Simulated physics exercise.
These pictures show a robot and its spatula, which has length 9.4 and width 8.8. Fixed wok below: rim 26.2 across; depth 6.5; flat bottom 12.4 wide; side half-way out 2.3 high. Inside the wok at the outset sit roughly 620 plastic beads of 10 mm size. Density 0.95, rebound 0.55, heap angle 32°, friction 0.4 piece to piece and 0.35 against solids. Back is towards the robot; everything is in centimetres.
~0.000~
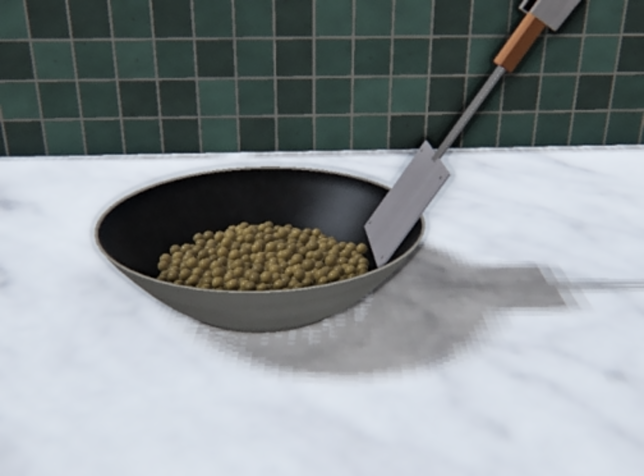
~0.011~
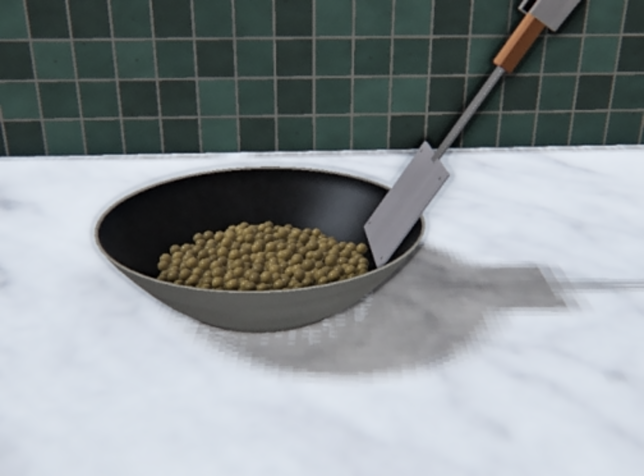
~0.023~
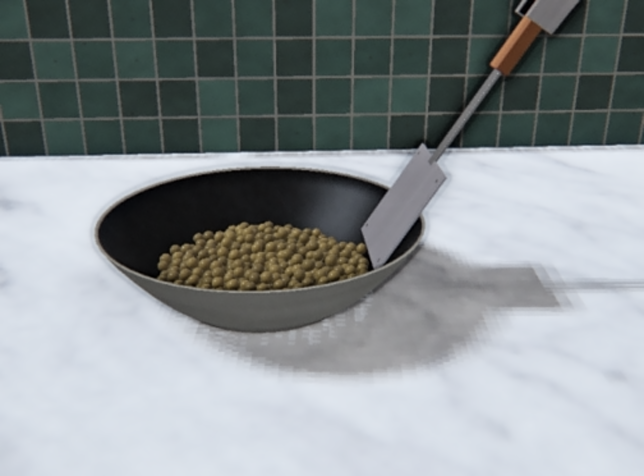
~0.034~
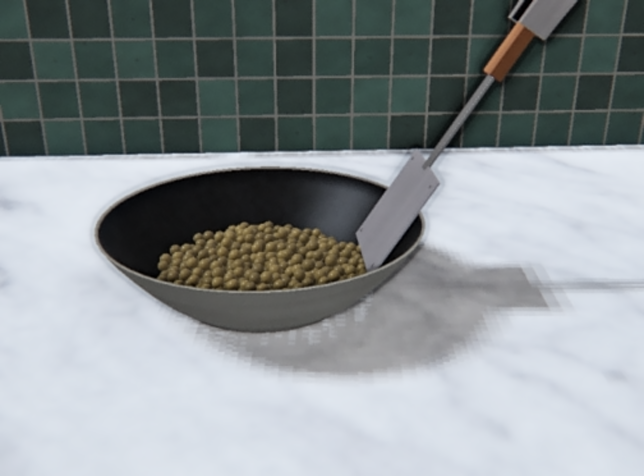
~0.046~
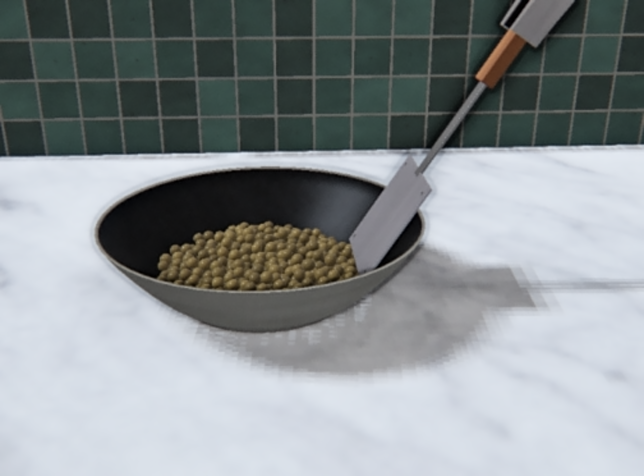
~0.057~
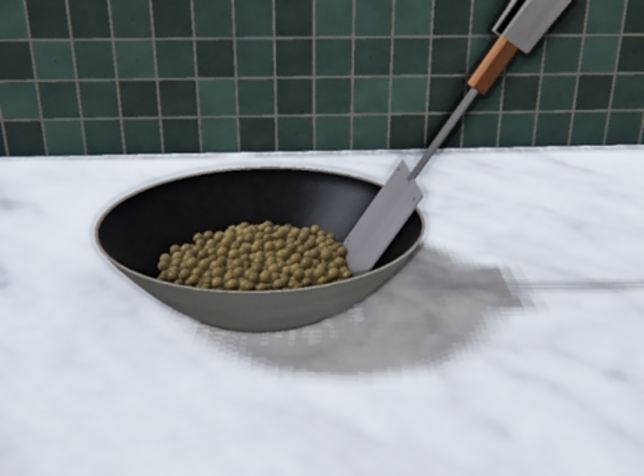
Dark wok of small olive-brown beads sitting on white marble as a metal spatula slides slightly down and left inside its right side.
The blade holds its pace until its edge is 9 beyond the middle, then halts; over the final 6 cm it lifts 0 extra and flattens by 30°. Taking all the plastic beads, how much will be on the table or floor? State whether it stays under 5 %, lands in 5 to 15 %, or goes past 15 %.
It lands in 5 to 15 %.
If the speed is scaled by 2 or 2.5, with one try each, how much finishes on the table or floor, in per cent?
I'd say near 35 and then near 40 per cent.
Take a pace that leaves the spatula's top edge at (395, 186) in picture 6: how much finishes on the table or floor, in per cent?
Roughly 30 per cent.
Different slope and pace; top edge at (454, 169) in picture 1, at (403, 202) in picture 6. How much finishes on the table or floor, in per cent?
My guess would be close to 30 per cent.
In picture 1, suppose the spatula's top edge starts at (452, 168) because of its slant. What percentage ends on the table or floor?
Some 10 per cent.
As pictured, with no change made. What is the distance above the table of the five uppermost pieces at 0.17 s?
About 4 cm.
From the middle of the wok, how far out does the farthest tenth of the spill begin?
30 cm.
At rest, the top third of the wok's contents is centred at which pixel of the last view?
It is centred near (151, 236) in the last view.
After 0.17 s, sloping 57°, highest piece 4 above the table; 622 in the wok.
After 0.29 s, sloping 47°, highest piece 6 above the table; 622 in the wok.
After 0.54 s, sloping 27°, highest piece 8 above the table; 573 in the wok, 40 on the table or floor, 9 on the blade or in flight.
After 1.59 s, sloping 27°, highest piece 8 above the table; 571 in the wok, 51 on the table or floor.
At rest, 571 in the wok, 51 on the table or floor. That is 8 % on the table or floor.
